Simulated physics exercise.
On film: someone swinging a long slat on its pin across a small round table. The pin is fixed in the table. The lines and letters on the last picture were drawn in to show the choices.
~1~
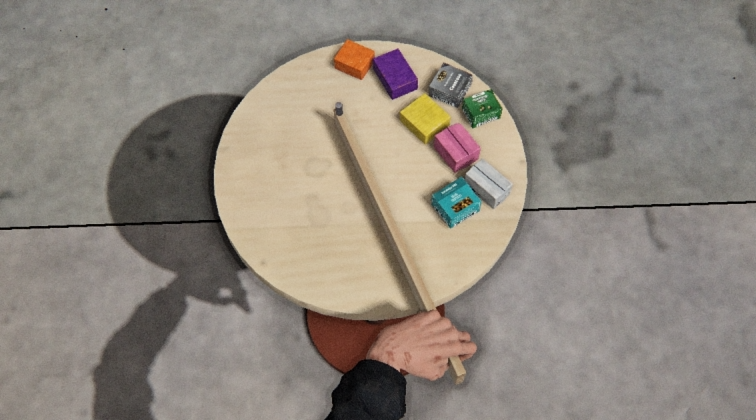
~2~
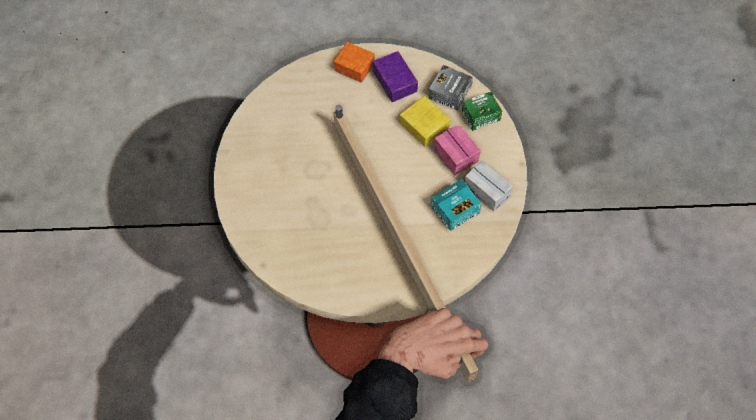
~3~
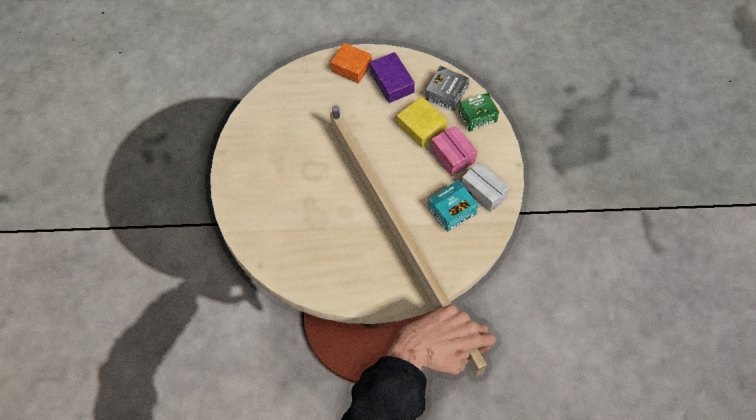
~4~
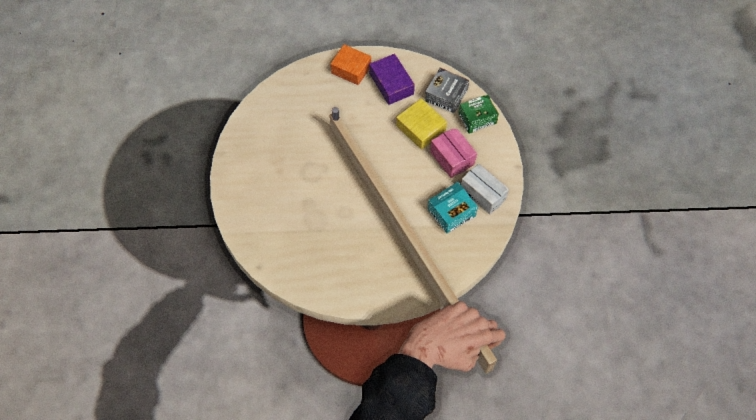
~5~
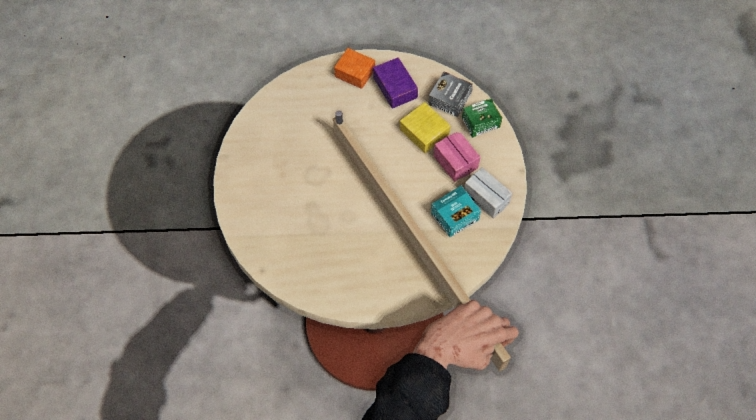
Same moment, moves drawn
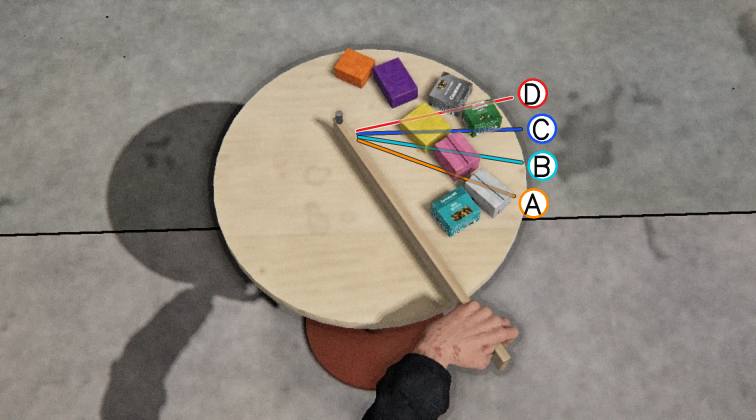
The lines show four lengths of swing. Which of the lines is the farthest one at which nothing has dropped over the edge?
A is the last safe line.
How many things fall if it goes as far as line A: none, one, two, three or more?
The count is none.
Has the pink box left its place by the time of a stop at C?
Yes.
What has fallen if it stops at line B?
It is the white box.
On the marked copy, A at (435, 168); B at (439, 150); C at (440, 132); D at (436, 114).
Following A. Soon after the start, arm (409, 180); turquoise box (460, 205); green box (482, 118).
Later, arm (423, 164); white box (503, 162); turquoise box (476, 179).
In the end, arm (428, 153); white box (510, 144); turquoise box (485, 163); nothing has fallen.
As for the rest, B drops the white box; C drops the green box and white box; D drops the green box and white box.
